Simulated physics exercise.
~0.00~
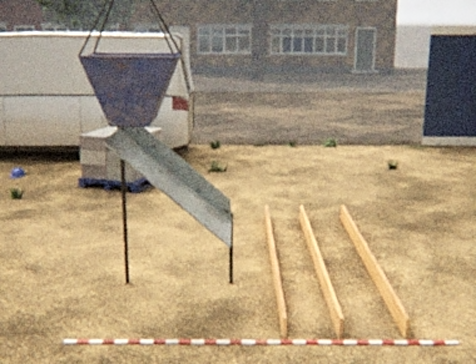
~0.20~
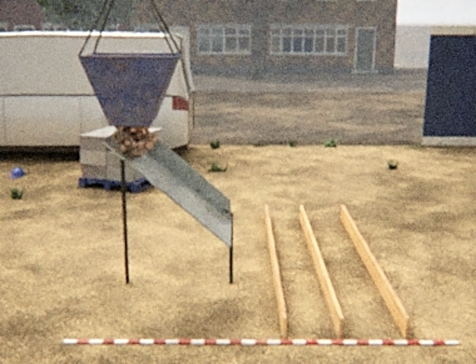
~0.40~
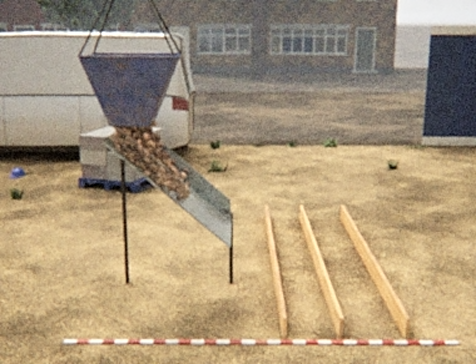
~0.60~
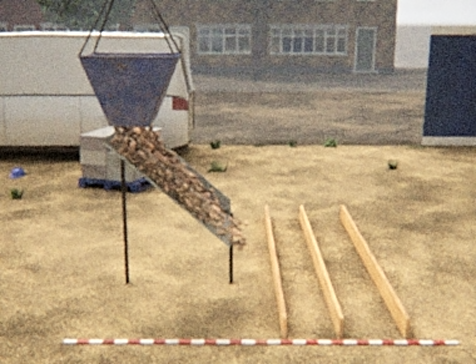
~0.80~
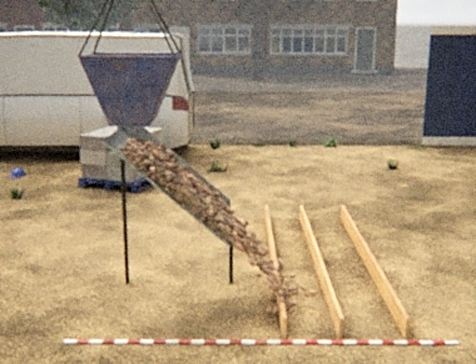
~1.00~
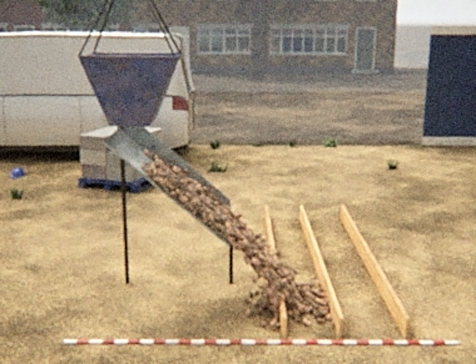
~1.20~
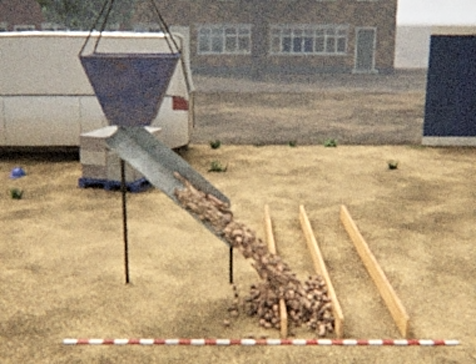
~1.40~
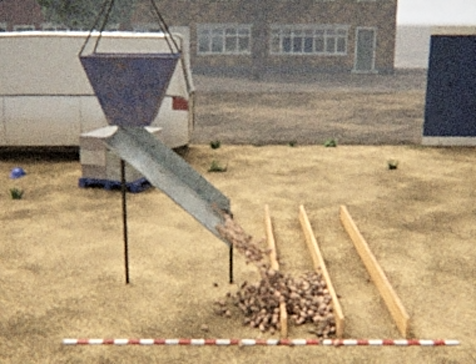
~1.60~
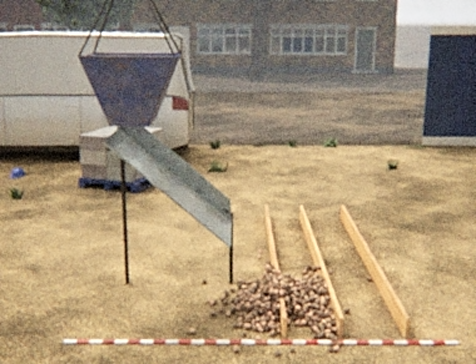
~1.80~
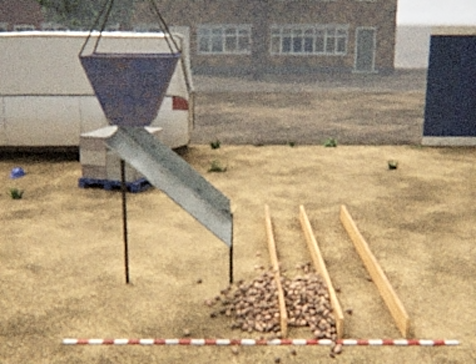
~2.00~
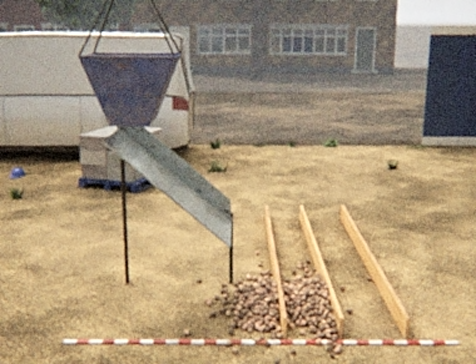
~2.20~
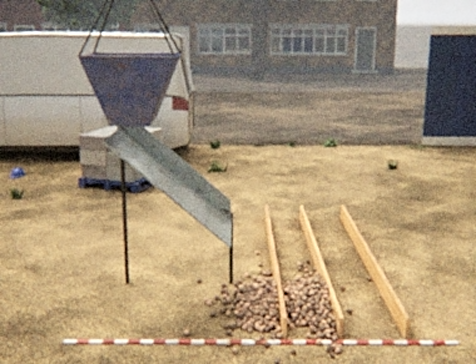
A sandy yard is seen from a fixed, slightly raised view, with a pale vehicle and a brick building behind. At left a purplish-grey skip hangs over a sloping grey steel chute on thin legs, while three wooden boards stand to the right behind a red-and-white striped staff. Brownish stones drop from the bottom of the skip and slide down the steel to the right. They pour off its lower end around the left board, and the chute empties. The stones settle in a low heap, partly left of the boards and slightly more in the left bay, leaving the right bay essentially empty.
